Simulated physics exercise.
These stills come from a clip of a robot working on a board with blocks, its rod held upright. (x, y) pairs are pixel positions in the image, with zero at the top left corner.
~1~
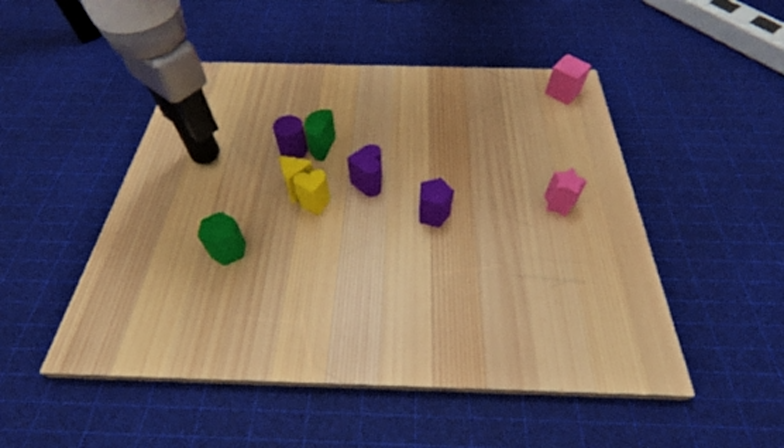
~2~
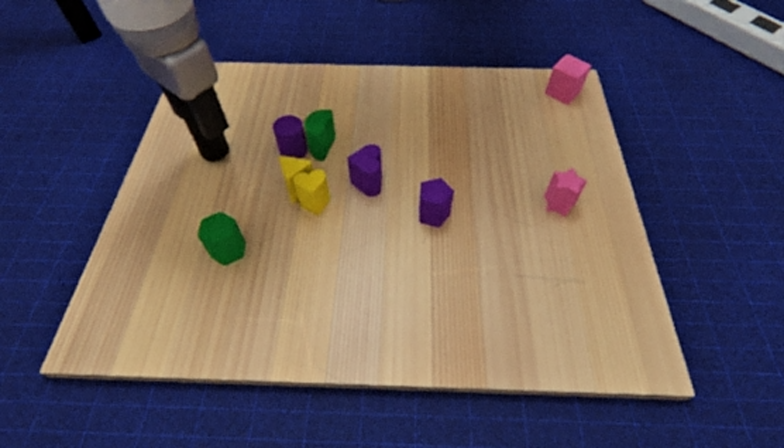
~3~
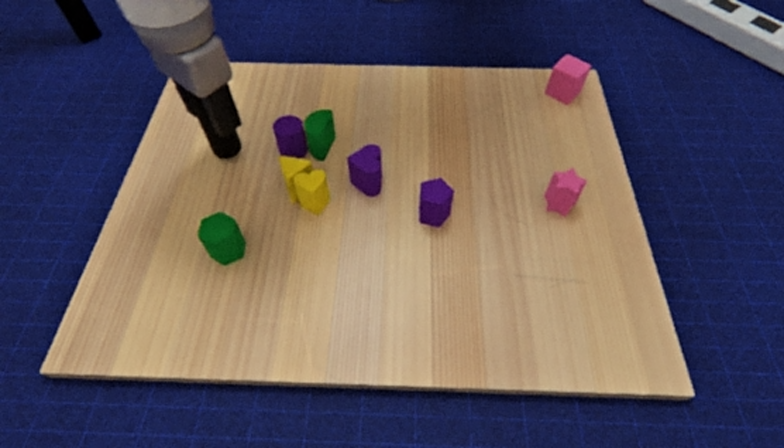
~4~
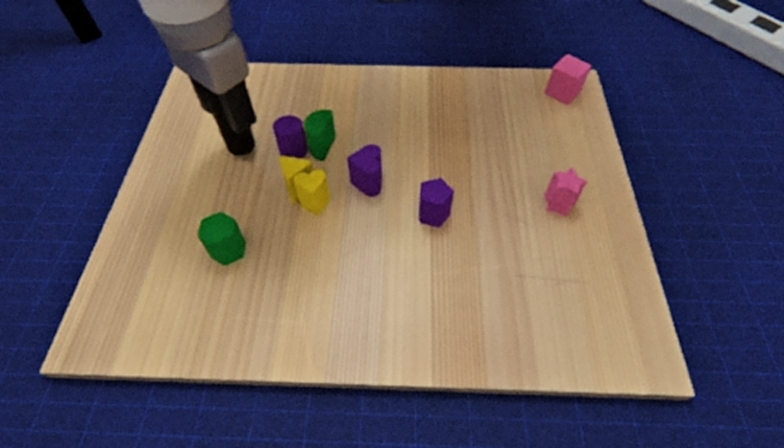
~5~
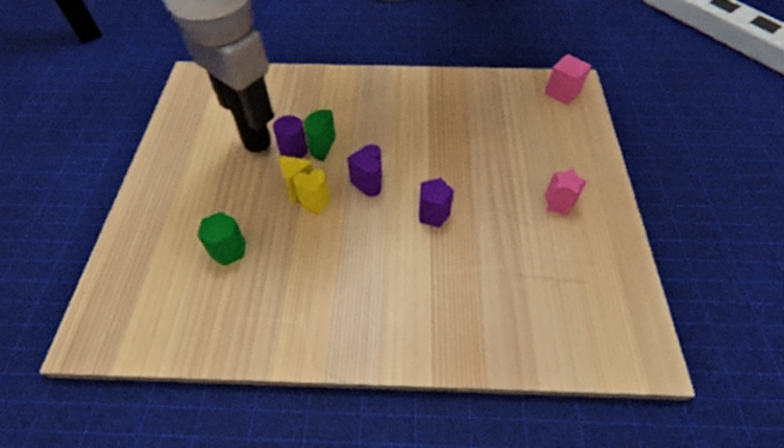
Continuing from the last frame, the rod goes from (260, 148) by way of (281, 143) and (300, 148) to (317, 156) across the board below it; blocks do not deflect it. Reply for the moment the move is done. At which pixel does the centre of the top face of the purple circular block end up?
It should be at (337, 143) by then.
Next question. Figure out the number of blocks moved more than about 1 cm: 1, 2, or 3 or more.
It shifts two blocks.
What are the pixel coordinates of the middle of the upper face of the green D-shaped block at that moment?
The middle of its upper face will lie at (345, 121).
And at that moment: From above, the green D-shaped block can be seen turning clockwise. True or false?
My answer: False.
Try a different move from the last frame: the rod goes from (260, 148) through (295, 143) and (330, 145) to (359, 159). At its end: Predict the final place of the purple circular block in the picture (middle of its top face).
It will end up at (348, 156).
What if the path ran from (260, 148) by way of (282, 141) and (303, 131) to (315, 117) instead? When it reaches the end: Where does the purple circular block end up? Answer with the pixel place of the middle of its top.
It comes to (308, 125).
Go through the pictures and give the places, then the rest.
In the first picture, tip of the rod (206, 154), middles of tops, purple circular block (288, 125), yellow triangular block (292, 165), green D-shaped block (317, 121).
In the second picture, rod (216, 152), nothing pushed.
In the third picture, rod (228, 150), nothing pushed.
In the fourth picture, rod (242, 147), nothing pushed.
In the fifth picture, rod (258, 143), purple circular block (288, 125), yellow triangular block (292, 165), green D-shaped block (317, 121).
On the path given first. Halfway along, rod (291, 139); purple circular block (310, 129); green D-shaped block (337, 122), turned 55° anticlockwise.
At the end, rod (316, 151); purple circular block (337, 143); yellow triangular block unmoved; green D-shaped block (345, 121), turned 70° anticlockwise.
